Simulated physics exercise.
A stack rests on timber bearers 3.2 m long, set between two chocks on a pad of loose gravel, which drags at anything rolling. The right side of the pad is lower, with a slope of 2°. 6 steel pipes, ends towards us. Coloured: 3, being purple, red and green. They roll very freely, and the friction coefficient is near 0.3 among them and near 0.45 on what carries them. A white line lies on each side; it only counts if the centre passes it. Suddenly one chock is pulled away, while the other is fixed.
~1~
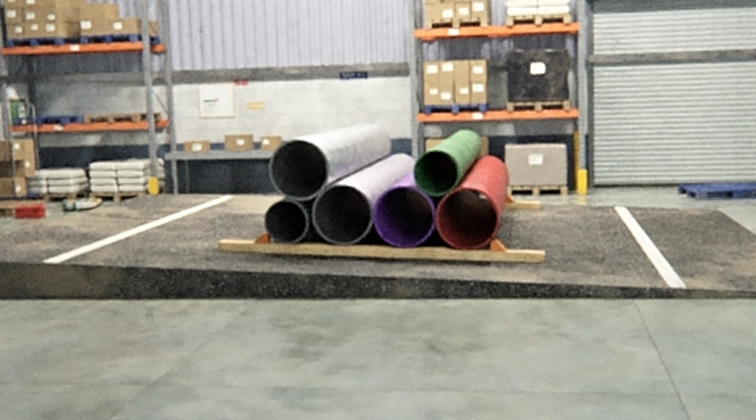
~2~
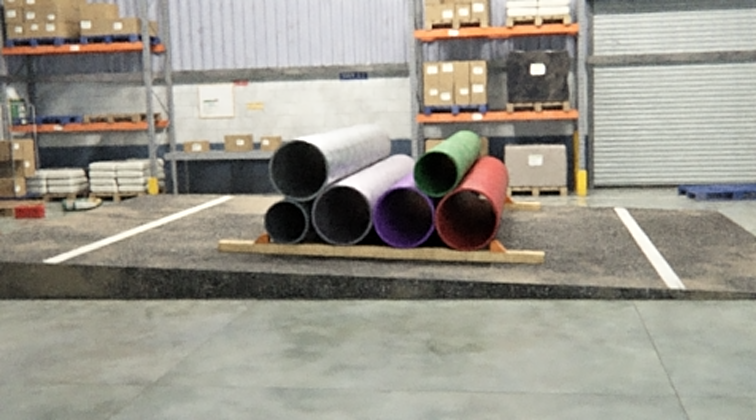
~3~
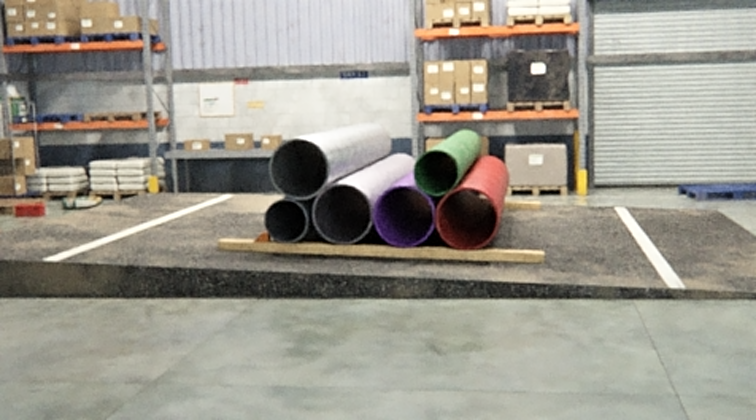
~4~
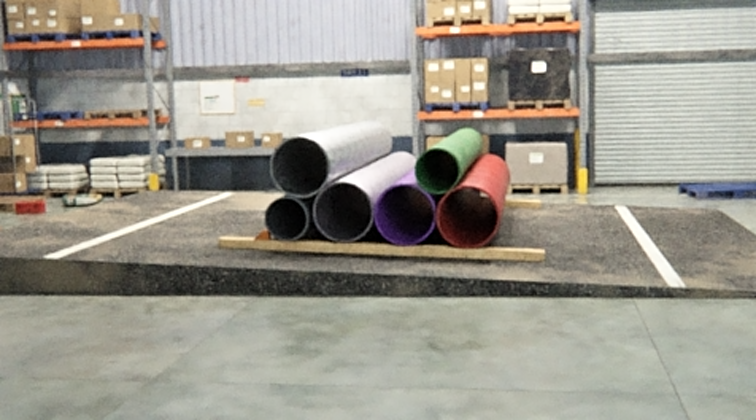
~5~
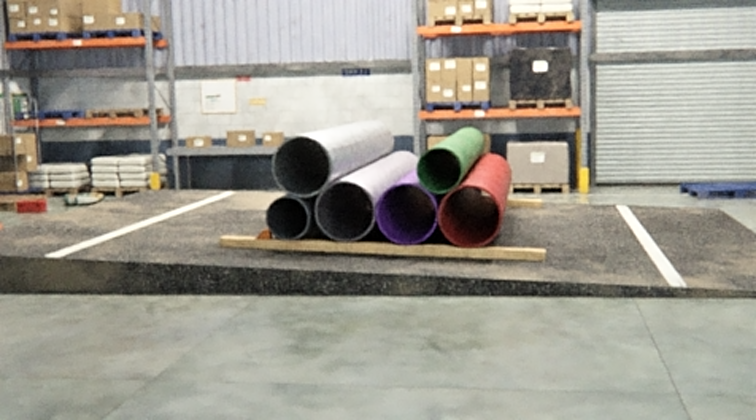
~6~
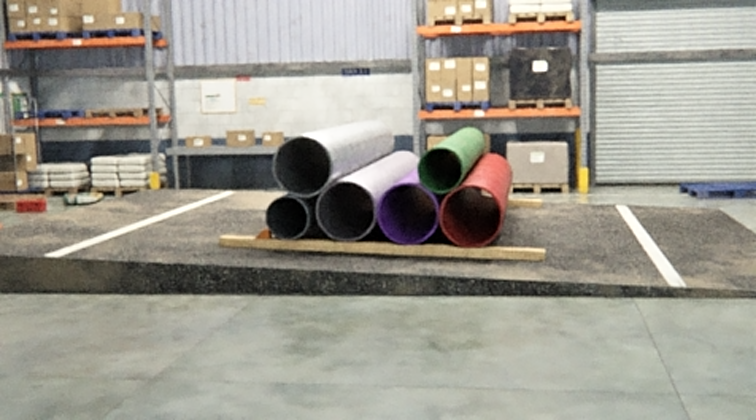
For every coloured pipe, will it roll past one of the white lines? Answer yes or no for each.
Purple - yes, red - yes, green - yes.
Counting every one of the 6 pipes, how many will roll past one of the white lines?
Exactly 5 of the lot.
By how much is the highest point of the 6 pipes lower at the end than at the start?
Some 65 centimetres.
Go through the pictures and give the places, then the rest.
In the first picture, purple (404, 217), red (467, 219), green (436, 173); both chocks in; lines at (92, 247) and (663, 267); the pad slopes 2° down to the right; 4 of the 6 form the bottom row.
In the second picture, purple (404, 218), red (467, 220), green (436, 174).
In the third picture, purple (404, 217), red (467, 219), green (436, 173); right chock gone.
In the fourth picture, purple (405, 215), red (468, 217), green (437, 171).
In the fifth picture, purple (407, 214), red (470, 216), green (439, 170).
In the sixth picture, purple (408, 214), red (471, 216), green (440, 170); lines at (93, 241) and (664, 266).
Then, 1.0 s past the sixth picture, purple is on the bearers, 110 cm from the bearers' right end, rolling right; red is on the bearers, 50 cm from the bearers' right end, rolling right; green is up on others, 80 cm from the bearers' right end, rolling right; 0 past a line.
Then, 2.2 s past the sixth picture, purple is on the bearers, 50 cm from the bearers' right end, rolling right; red is off the bearers, 95 cm short of the right line, rolling right; green is up on others, 15 cm from the bearers' right end, rolling right; 0 past a line.
Then, 3.7 s past the sixth picture, purple is off the bearers, 65 cm short of the right line, rolling right; red is past the right line; green is off the bearers, 15 cm short of the right line, rolling right; 1 past a line.
Then, 5.2 s past the sixth picture, purple is past the right line; red is past the right line; green is past the right line; 3 past a line.
Finally (10.1 s after the last picture), purple is past the right line; red is past the right line; green is past the right line; 5 past a line.
